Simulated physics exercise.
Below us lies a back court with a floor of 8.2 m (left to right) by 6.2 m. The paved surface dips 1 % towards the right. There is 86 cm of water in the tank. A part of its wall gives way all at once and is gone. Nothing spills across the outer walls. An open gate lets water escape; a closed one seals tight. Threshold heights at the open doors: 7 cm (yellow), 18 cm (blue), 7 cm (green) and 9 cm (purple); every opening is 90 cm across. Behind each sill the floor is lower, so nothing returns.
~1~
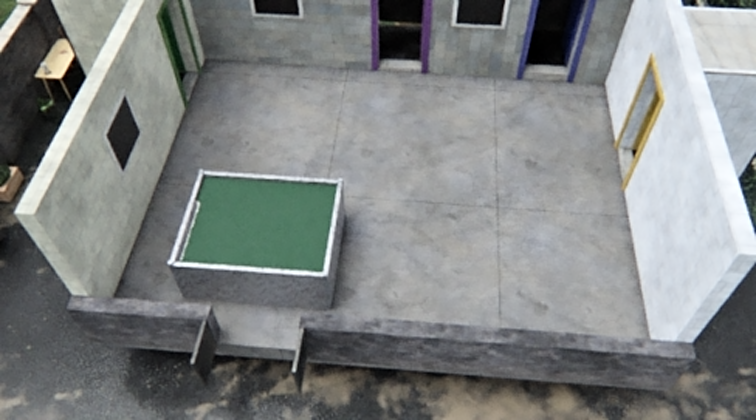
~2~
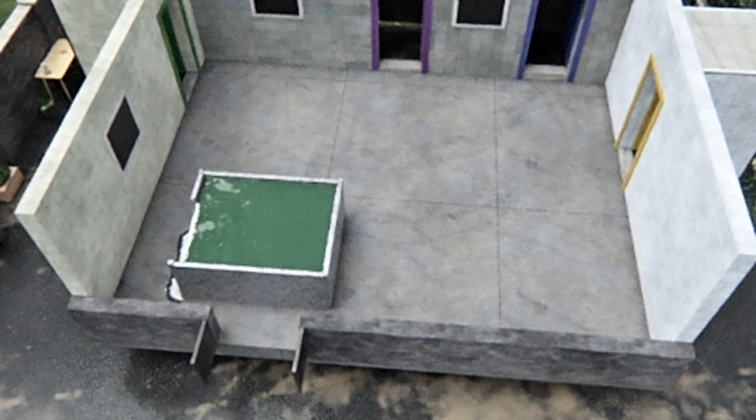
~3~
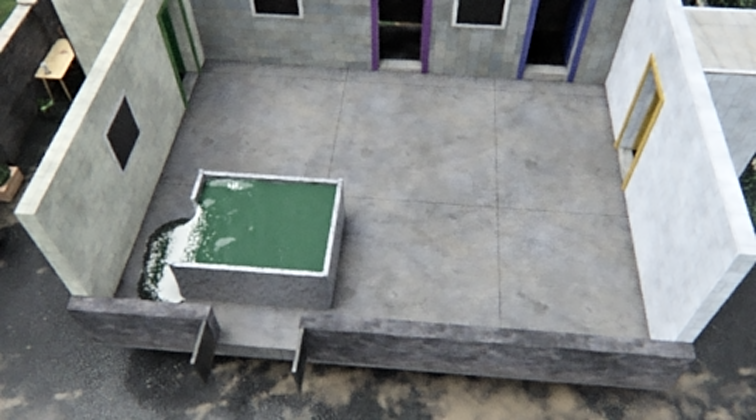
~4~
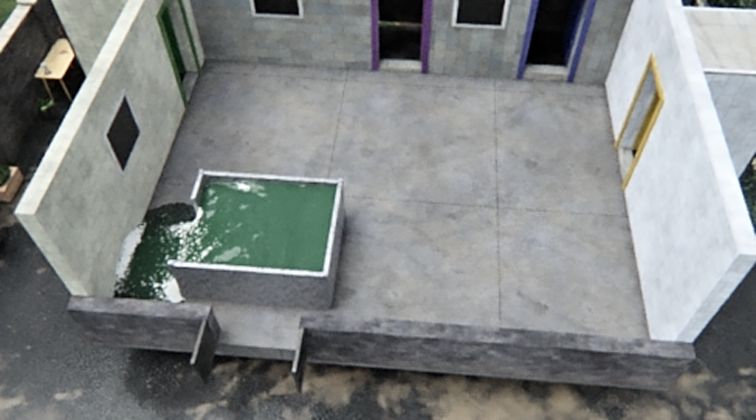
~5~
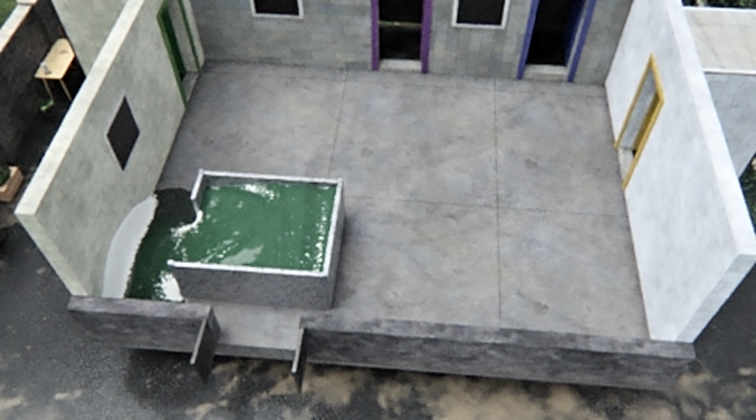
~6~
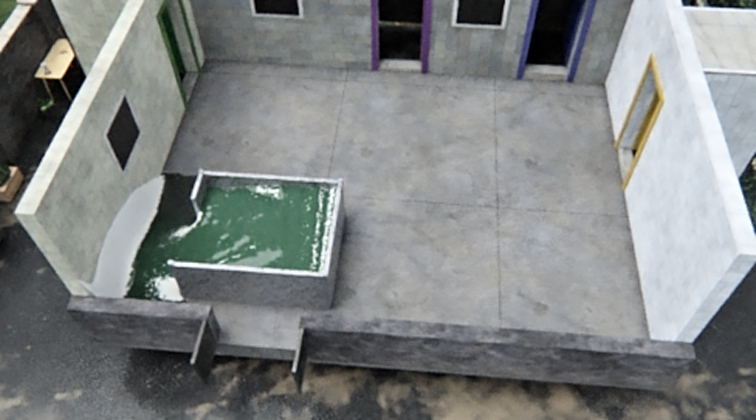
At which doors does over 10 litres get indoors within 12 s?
Door by door: At the yellow door it goes over the limit; at the blue door it does not reach the limit; at the green door it passes the limit; at the purple door it stays under the limit.
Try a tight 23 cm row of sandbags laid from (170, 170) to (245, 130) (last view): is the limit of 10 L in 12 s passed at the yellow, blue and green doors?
Then: Yellow over, blue below, green under.
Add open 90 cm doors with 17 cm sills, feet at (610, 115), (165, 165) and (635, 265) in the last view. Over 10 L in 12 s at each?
In that order: Not over, under, below.
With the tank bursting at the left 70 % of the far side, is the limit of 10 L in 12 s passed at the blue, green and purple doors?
Then: Blue under, green above, purple over.
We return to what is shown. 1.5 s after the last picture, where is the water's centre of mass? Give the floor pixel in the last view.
Near (226, 244).
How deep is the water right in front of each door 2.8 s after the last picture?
Depths in cm: Yellow 0, blue 0, green 5, purple 10.
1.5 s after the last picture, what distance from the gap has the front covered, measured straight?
Some 5.2 m out.
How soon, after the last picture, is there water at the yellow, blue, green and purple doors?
Arrival: Yellow 3.8 s, blue 3.6 s, green 0.7 s, purple 2.4 s.
Then, 0.7 s after the last picture water covers 10 % of the floor and is deepest (74 cm) near (106, 319); yellow door not reached, blue door not reached, green door not reached, purple door not reached.
Then, 1.5 s after the last picture water covers 30 % of the floor and is deepest (54 cm) near (106, 319); yellow door not reached, blue door not reached, green door 5 cm at the sill, 0 L in, purple door not reached.
Then, 2.8 s after the last picture water covers 50 % of the floor and is deepest (30 cm) near (169, 273); yellow door not reached, blue door not reached, green door 5 cm at the sill, 0 L in, purple door 10 cm at the sill, 0 L in.
Then, 6.3 s after the last picture water covers 80 % of the floor and is deepest (18 cm) near (106, 319); yellow door 11 cm at the sill, 3 L in, blue door 4 cm at the sill, 0 L in, green door 9 cm at the sill, 24 L in, purple door 6 cm at the sill, 2 L in.
Then, 11.3 s after the last picture water covers 90 % of the floor and is deepest (13 cm) near (634, 290); yellow door 10 cm at the sill, 66 L in, blue door 10 cm at the sill, 0 L in, green door 5 cm at the sill, 34 L in, purple door 4 cm at the sill, 2 L in.
